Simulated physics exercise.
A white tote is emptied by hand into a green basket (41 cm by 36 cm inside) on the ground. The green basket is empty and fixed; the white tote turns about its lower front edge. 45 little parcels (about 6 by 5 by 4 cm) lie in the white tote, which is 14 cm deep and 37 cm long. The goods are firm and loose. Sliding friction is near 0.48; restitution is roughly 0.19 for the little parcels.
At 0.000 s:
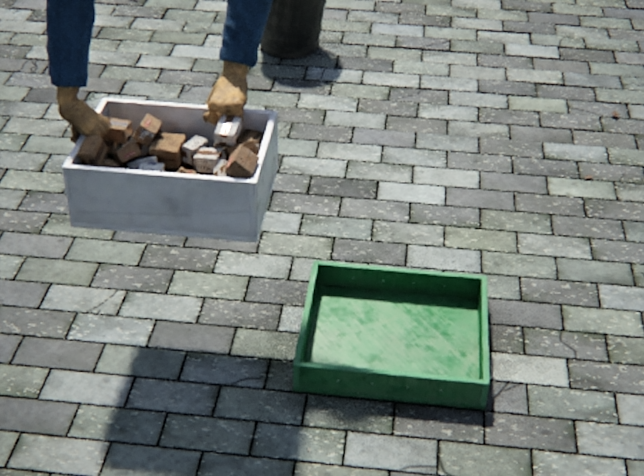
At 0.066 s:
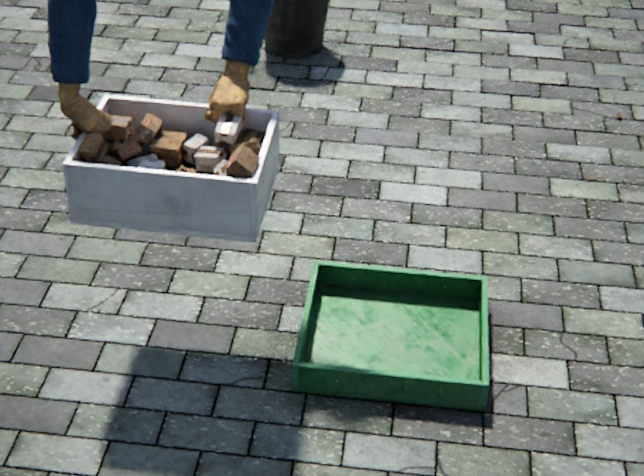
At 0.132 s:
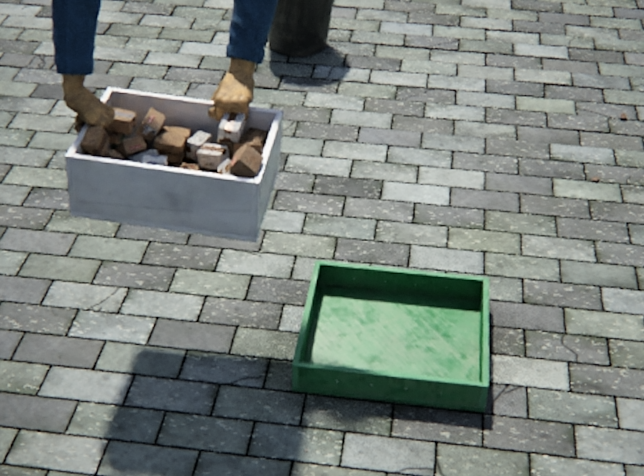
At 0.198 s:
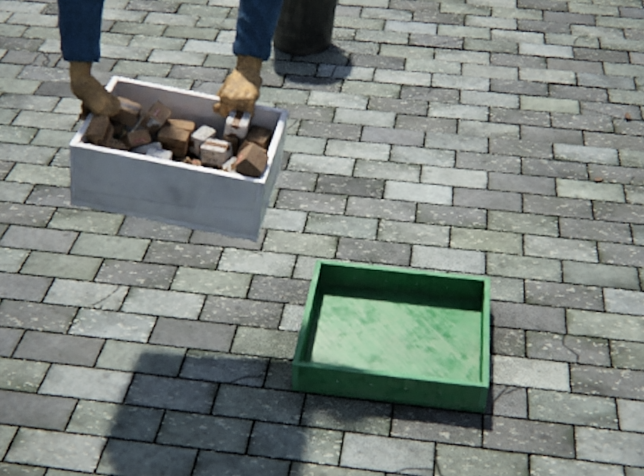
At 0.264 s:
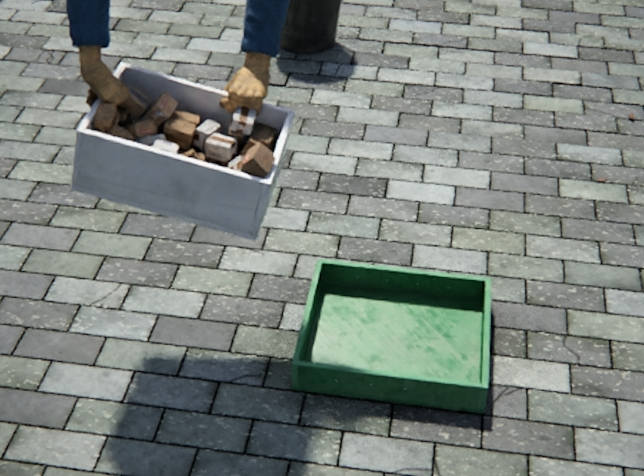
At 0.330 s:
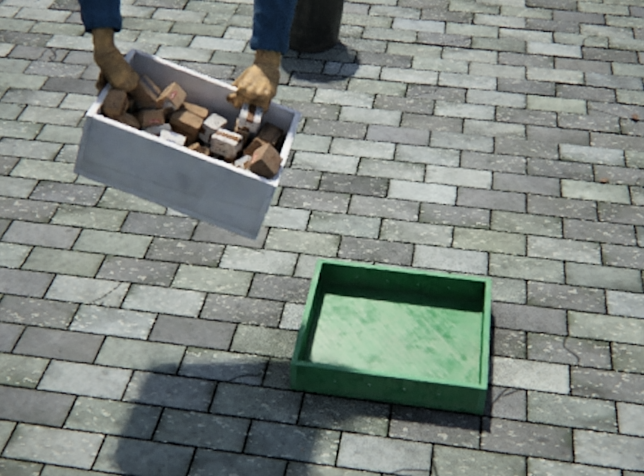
A white box filled with small brown and pale blocks is held up by two hands in blue sleeves at the upper left, seen from above over grey paving in sunlight. A shallow, empty green tray sits on the ground right of centre, with a dark post behind and a shadow at lower left. The hands gradually tilt the box, raising its left side so it slopes down rightward, while the view shifts very slightly.
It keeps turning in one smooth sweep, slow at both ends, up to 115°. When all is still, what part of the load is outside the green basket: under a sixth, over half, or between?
In the end less than a sixth of them are outside the green basket.
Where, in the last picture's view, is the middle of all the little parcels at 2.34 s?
Near (393, 329).
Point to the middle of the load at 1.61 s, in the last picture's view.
Around (395, 324).
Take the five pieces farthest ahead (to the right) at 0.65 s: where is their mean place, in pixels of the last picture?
Around (304, 165).
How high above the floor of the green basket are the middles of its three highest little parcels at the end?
Some 16 cm.
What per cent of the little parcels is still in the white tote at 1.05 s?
Roughly 80 per cent is still inside.
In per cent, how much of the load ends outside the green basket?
Some 0 per cent of them.
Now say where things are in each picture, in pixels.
In the first picture (each is followed by its nearest rim corner in this view; the camera moves round a little), white tote, (250, 181); green basket, (483, 381); 0° from level; none out.
In the second picture, white tote, (251, 181); 1° from level.
In the third picture, white tote, (254, 181); 3° from level.
In the fourth picture, white tote, (258, 180); 7° from level.
In the fifth picture, white tote, (264, 181); 12° from level.
In the sixth picture, white tote, (271, 182); green basket, (481, 386); 18° from level; none out.
After 0.65 s, tilt 56°; 45 still in the white tote.
After 1.05 s, tilt 102°; 36 still in the white tote, 2 in the green basket and 7 in the air.
After 1.61 s, tilt 115°; 7 still in the white tote, 33 in the green basket, 1 outside the green basket and 4 in the air.
Final count (at 2.34 s), 45 in the green basket. Asked share, 0 of 45, 0 per cent.
